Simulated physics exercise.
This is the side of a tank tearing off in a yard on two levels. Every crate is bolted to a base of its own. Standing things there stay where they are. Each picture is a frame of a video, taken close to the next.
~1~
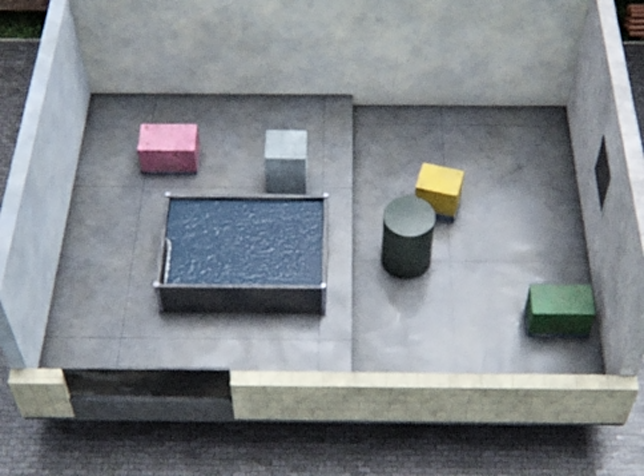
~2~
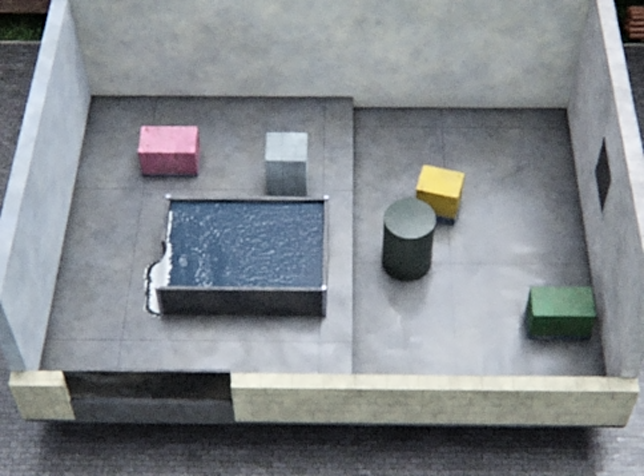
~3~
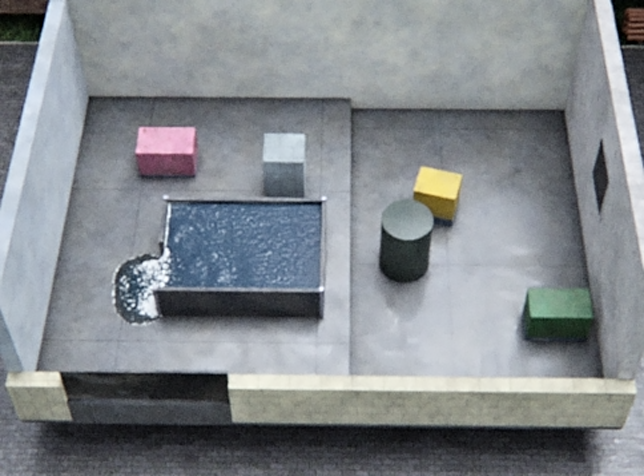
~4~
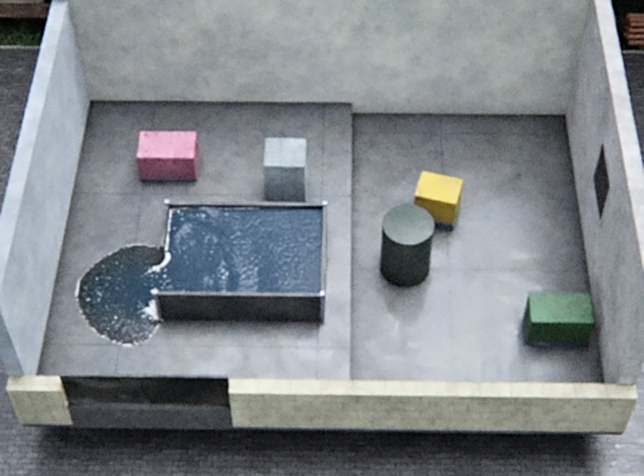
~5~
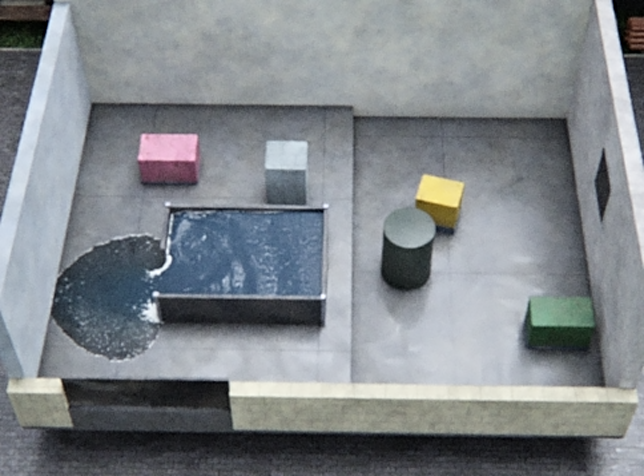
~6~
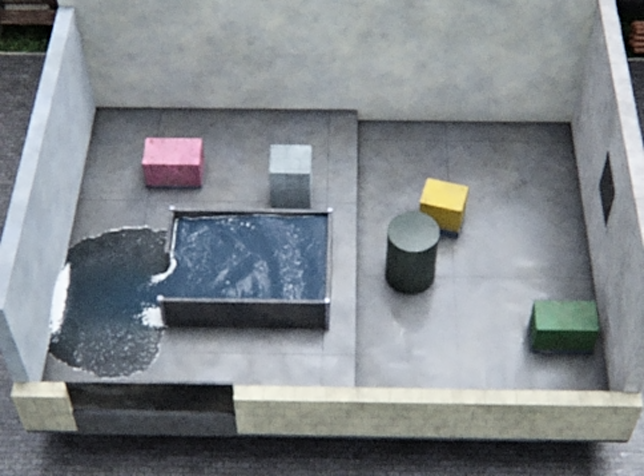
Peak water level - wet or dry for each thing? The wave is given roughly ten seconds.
One by one: The pink crate is left wet; the yellow crate is left dry; the green crate is left wet.
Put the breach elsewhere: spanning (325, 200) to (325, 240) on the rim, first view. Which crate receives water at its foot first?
The crate marked yellow.
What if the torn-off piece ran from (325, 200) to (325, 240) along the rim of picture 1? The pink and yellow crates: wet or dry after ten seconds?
My reading: Pink stays untouched, yellow gets drenched.
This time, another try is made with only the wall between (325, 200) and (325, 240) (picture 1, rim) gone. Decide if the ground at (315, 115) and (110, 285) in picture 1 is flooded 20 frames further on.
Well, the first one's spared and the next one's spared.
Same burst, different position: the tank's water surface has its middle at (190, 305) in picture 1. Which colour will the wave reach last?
It is the crate marked yellow.
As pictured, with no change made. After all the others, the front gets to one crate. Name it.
Last of all: The crate marked yellow.
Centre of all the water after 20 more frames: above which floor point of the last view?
My guess is about (190, 283).
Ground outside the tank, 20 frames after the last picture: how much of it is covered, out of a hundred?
I'd say 30 per cent.
A moment on, water covers 10 % of the floor; the pink crate not reached, the yellow crate not reached, the green crate not reached.
Next, water covers 15 % of the floor; the pink crate water round its plinth, the yellow crate not reached, the green crate not reached.
Then, water covers 30 % of the floor; the pink crate water round its plinth, the yellow crate not reached, the green crate not reached.
Later, water covers 65 % of the floor; the pink crate water round its plinth, the yellow crate not reached, the green crate water round its plinth.
In the end, water covers 95 % of the floor; the pink crate was topped, the yellow crate stayed above the water, the green crate was topped.
